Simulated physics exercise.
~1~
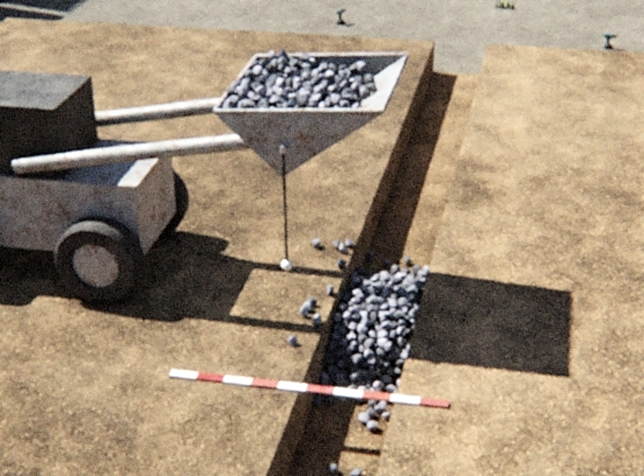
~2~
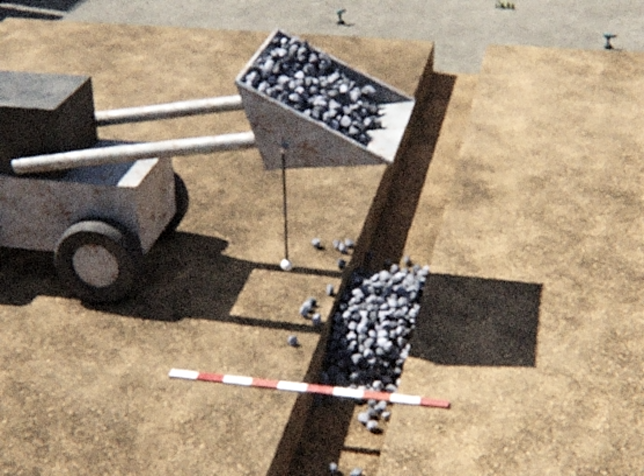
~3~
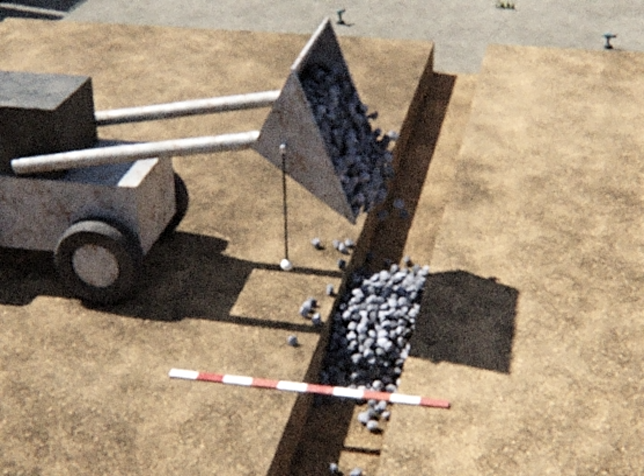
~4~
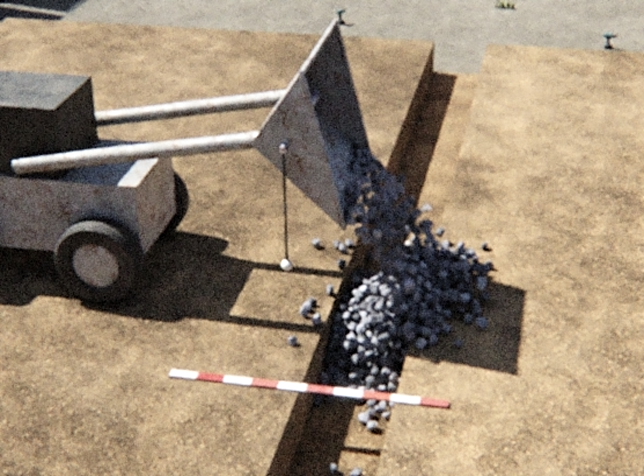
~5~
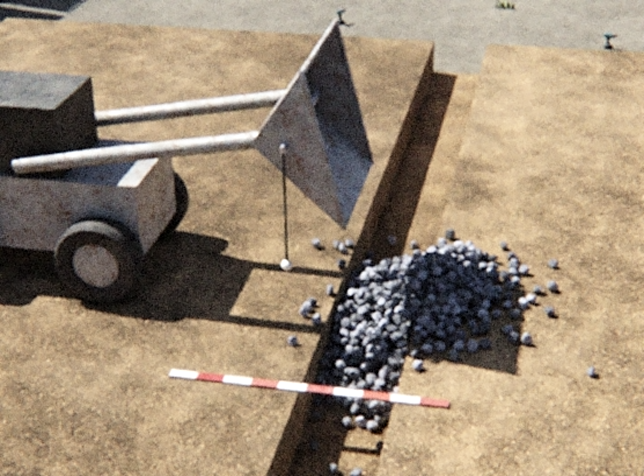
A loader with a rusty grey bucket full of grey stones stands at the left of a sandy brown site, seen from above and to one side in bright sun. Ahead of its bucket runs a straight trench, already partly filled with stones, with a red and white staff lying across it and a white ball hanging below the hinge. The bucket tips forward to the right, and its stones slide towards the lip. They pour out in a dense stream onto the earlier heap. The bucket stays tipped and empty, while the stones lie heaped in the trench and spread over its right edge.
